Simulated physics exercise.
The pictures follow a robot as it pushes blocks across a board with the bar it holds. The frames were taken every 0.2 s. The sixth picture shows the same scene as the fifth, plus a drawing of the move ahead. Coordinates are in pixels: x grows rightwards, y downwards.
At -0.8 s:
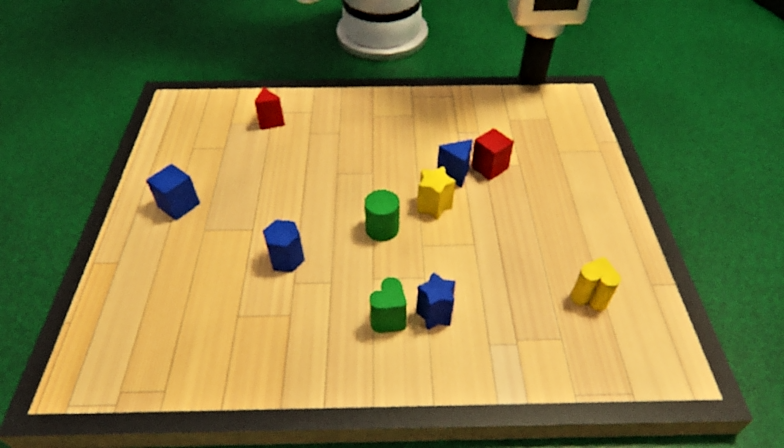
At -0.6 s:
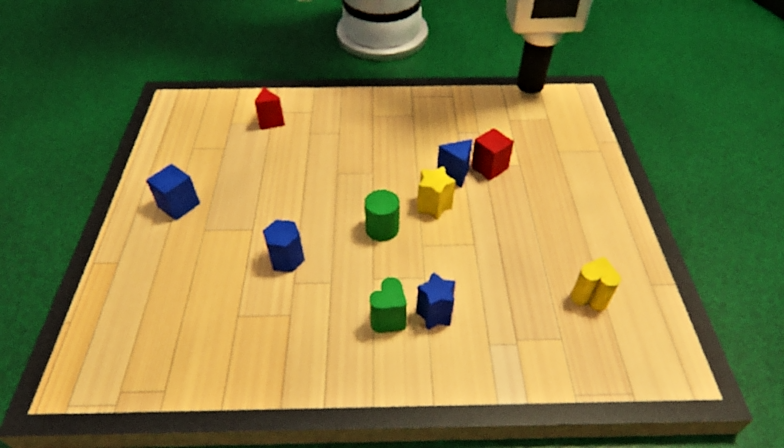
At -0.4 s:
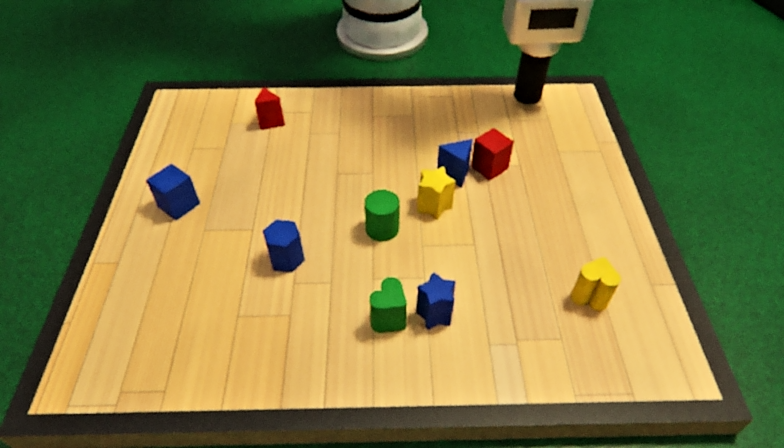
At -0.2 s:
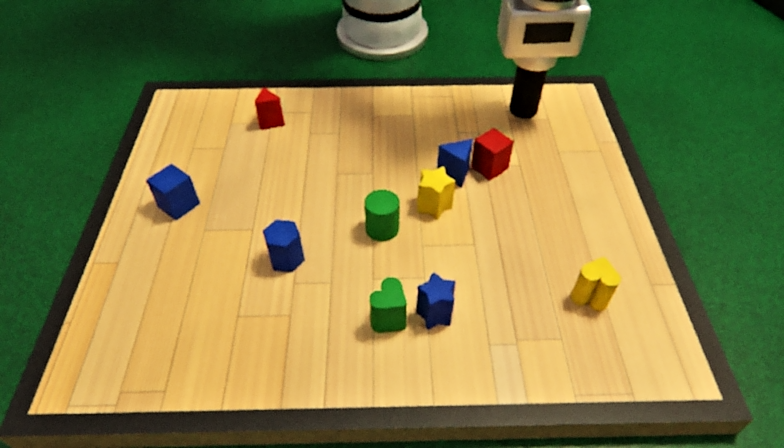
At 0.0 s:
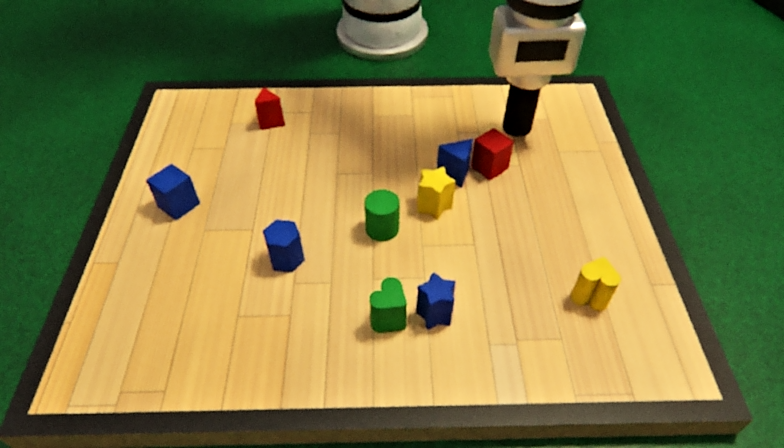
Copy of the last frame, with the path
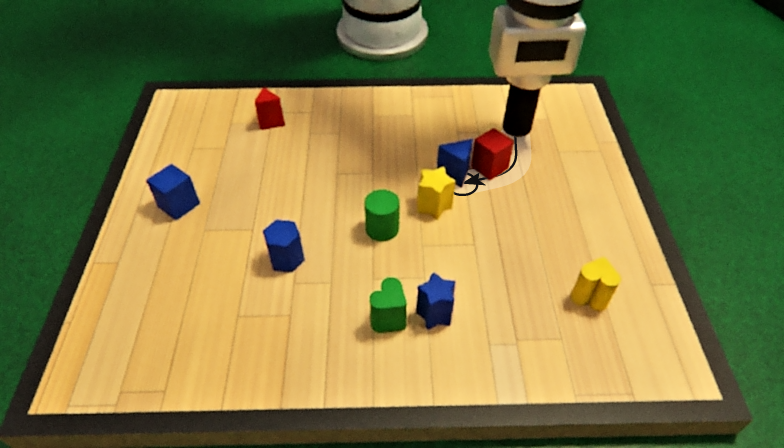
On a wooden board, a robot arm moves its black tip toward the still, coloured blocks.
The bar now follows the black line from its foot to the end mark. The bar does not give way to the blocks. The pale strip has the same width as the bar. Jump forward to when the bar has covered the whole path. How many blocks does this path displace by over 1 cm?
I reckon the push displaces two of the blocks by more than 1 cm.
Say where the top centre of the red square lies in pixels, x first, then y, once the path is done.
I predict (433, 153).
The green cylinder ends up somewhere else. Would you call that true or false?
The claim does not hold.
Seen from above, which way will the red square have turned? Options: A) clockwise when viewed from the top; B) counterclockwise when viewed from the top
I choose A.
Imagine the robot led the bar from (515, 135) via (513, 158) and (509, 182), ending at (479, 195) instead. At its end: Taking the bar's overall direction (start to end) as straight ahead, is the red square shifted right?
Yes.
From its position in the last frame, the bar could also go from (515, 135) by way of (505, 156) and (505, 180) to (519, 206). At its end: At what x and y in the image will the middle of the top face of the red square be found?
At the end it should sit near (484, 164).
The line goes from (515, 135) through (516, 158) and (495, 176) to (461, 183).
On the path given first. One third of the way, bar at (517, 152); nothing pushed yet.
Two thirds of the way, bar at (495, 169); blue three-sided block at (441, 149); red square at (467, 148), turned 50° clockwise.
At the end, bar at (462, 176); green cylinder unmoved; yellow star block unmoved; blue three-sided block at (407, 151); red square at (433, 153), turned 60° clockwise.
